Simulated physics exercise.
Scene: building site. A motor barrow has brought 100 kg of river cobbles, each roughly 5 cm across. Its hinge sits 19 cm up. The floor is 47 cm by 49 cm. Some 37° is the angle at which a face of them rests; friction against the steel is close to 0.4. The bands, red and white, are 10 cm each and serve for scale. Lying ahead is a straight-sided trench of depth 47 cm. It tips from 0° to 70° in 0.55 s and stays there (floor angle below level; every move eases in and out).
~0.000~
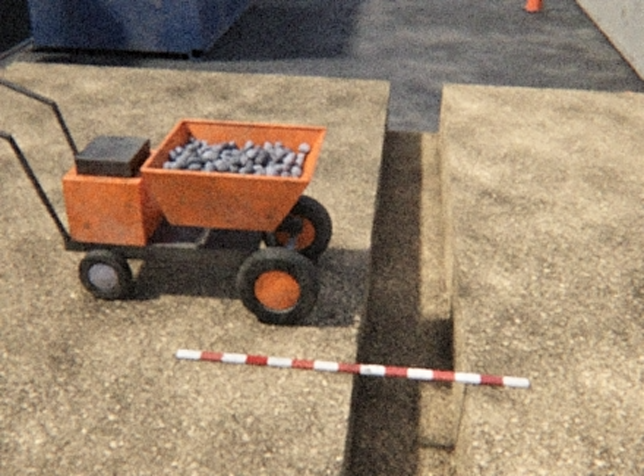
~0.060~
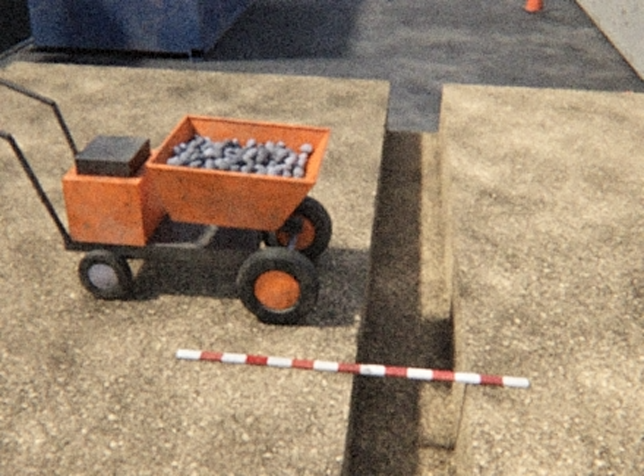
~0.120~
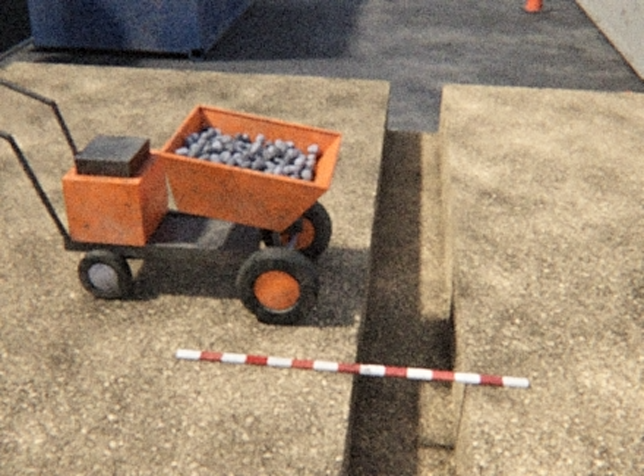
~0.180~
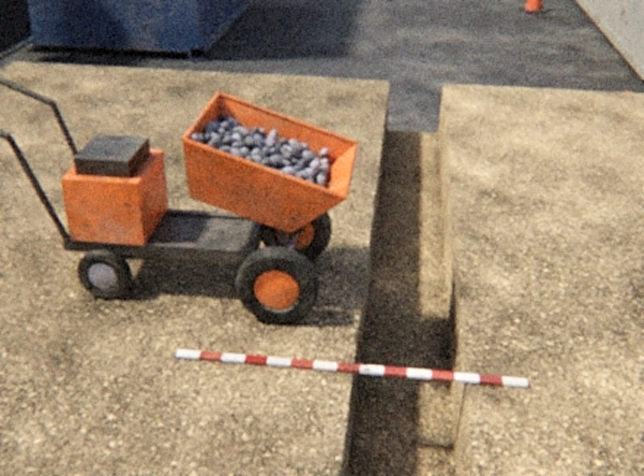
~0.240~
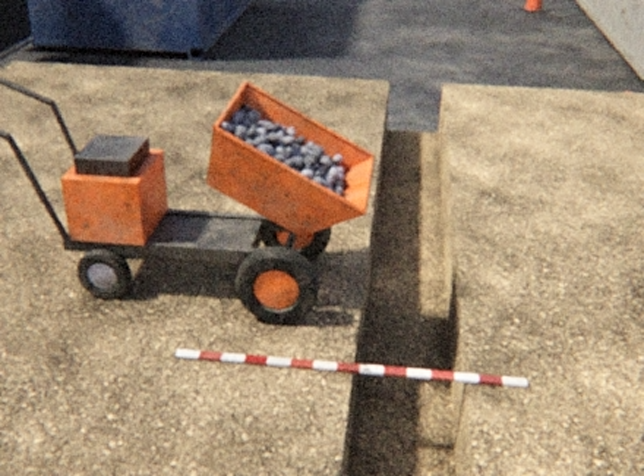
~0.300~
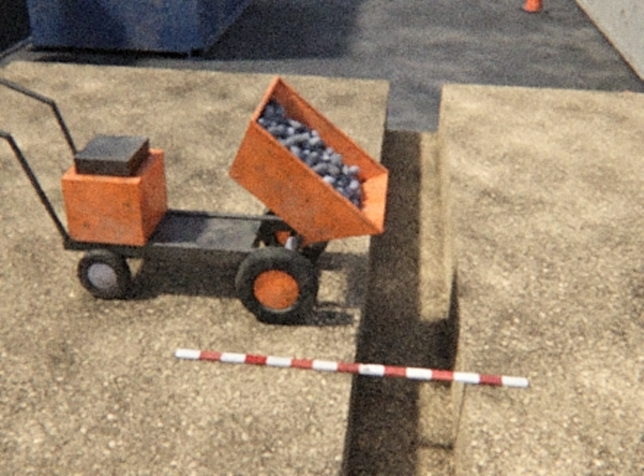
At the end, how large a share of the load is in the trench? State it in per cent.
A share of about 59 per cent.
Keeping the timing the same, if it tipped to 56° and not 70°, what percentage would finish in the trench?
Then roughly 30 percent.
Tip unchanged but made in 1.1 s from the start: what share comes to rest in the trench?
With that change, it comes to around 85 per cent.
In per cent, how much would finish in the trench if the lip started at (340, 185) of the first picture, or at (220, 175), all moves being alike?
Roughly 35 per cent, then 75 per cent.
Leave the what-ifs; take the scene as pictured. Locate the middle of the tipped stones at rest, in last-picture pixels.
Somewhere around (445, 361) in the last picture.
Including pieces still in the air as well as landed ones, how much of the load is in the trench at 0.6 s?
I'd put it near 25 per cent.
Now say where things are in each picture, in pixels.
The first picture shows lip at (310, 181), floor tilted 0°, highest stones at (231, 155).
The second picture shows lip at (315, 183), floor tilted 2°, highest stones at (215, 152); the stones move at 0.5 m/s on average.
The third picture shows lip at (328, 188), floor tilted 9°, highest stones at (209, 141); the stones move at 1.1 m/s on average.
In the fourth picture, the skip is at 18°, its lip at (346, 198); the top of the load is at (222, 130); the stones move at 1.4 m/s on average.
In the fifth picture, the skip is at 28°, its lip at (365, 213); the top of the load is at (243, 119); the stones move at 1.6 m/s on average.
The sixth picture shows lip at (382, 232), floor tilted 40°, highest stones at (272, 113); the stones move at 1.7 m/s on average.
After 0.4 s the floor is at 59°; 100 % in the skip; the foremost stones are at (383, 231).
After 0.6 s the floor is at 70°; 72 % in the skip, 25 % in the trench, 3 % past the trench; the foremost stones are at (477, 294).
After 1.0 s the floor is at 70°; 21 % in the skip, 38 % in the trench, 41 % past the trench; the foremost stones are past the picture's edge.
After 3.0 s the floor is at 70°; 0 % in the skip, 59 % in the trench, 41 % past the trench; the foremost stones are past the picture's edge.
